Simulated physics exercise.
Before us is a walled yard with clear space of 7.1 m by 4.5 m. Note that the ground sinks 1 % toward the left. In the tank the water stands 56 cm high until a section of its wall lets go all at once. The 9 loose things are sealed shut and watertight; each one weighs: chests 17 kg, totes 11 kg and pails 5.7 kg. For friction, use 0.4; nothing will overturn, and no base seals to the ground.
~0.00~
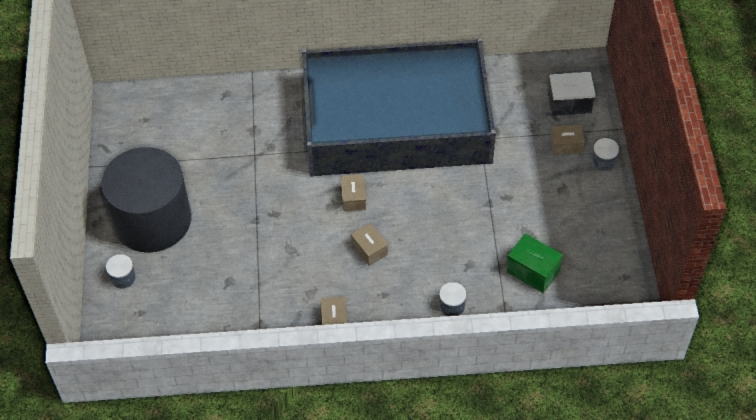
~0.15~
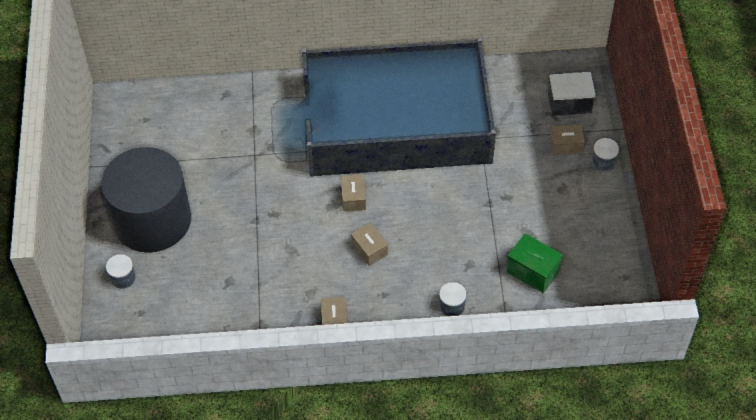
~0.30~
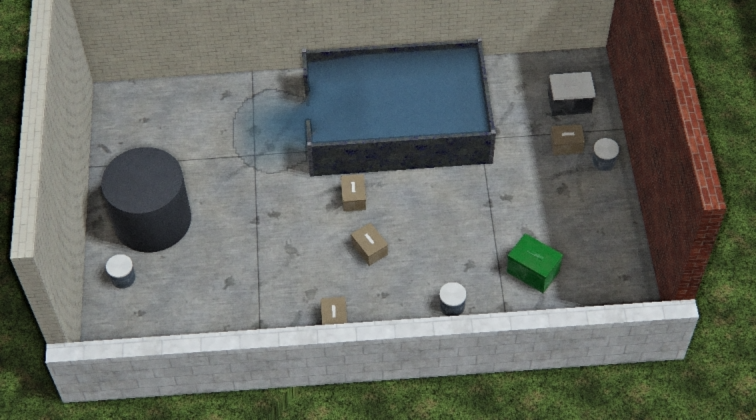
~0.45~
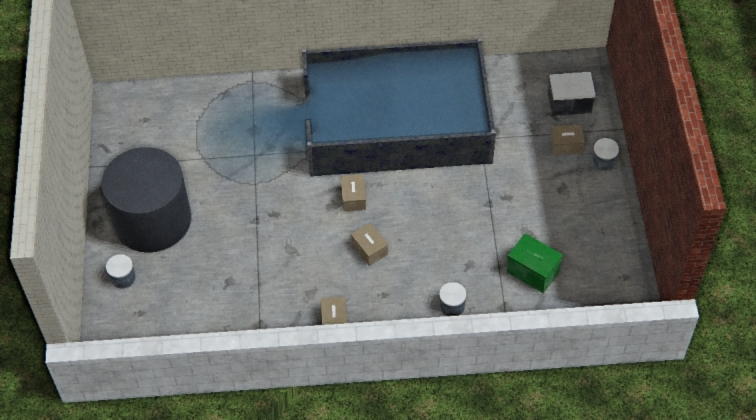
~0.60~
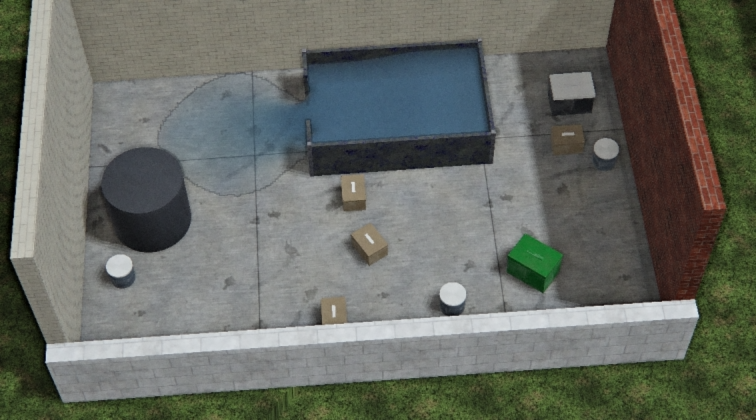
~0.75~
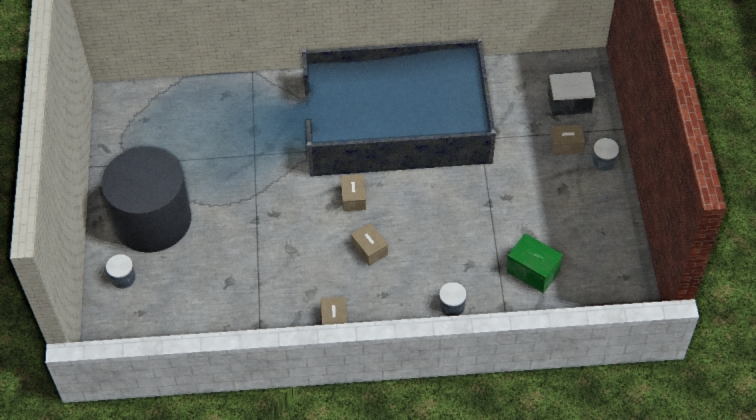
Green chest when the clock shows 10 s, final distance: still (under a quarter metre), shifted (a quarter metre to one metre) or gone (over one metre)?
Chances are it never really leaves its spot.
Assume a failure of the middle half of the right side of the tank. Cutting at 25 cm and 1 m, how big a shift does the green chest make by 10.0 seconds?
The green chest is swept a long way.
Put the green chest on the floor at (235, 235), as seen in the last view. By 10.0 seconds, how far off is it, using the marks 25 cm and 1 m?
Short answer: It drifts a great distance.
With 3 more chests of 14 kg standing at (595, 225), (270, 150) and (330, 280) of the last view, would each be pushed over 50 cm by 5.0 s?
Taking them in order: Not far enough, far enough and not far enough.
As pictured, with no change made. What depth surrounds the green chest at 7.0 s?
1 cm, roughly.
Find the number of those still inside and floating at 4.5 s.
That would be 1 of them.
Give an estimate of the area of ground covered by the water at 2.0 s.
Roughly 12.0 m2 of it is wet.
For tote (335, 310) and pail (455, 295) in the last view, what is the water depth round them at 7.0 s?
Depth approx. 6 cm / 5 cm.
After 2.0 s the green chest is near (536, 255), 0.0 m from its start, aground; 0 afloat.
After 4.5 s the green chest is near (536, 255), 0.0 m from its start, aground; 1 afloat.
After 7.0 s the green chest is near (536, 255), 0.0 m from its start, aground; 1 afloat.
After 10.0 s the green chest is near (536, 255), 0.0 m from its start, aground; 1 afloat.
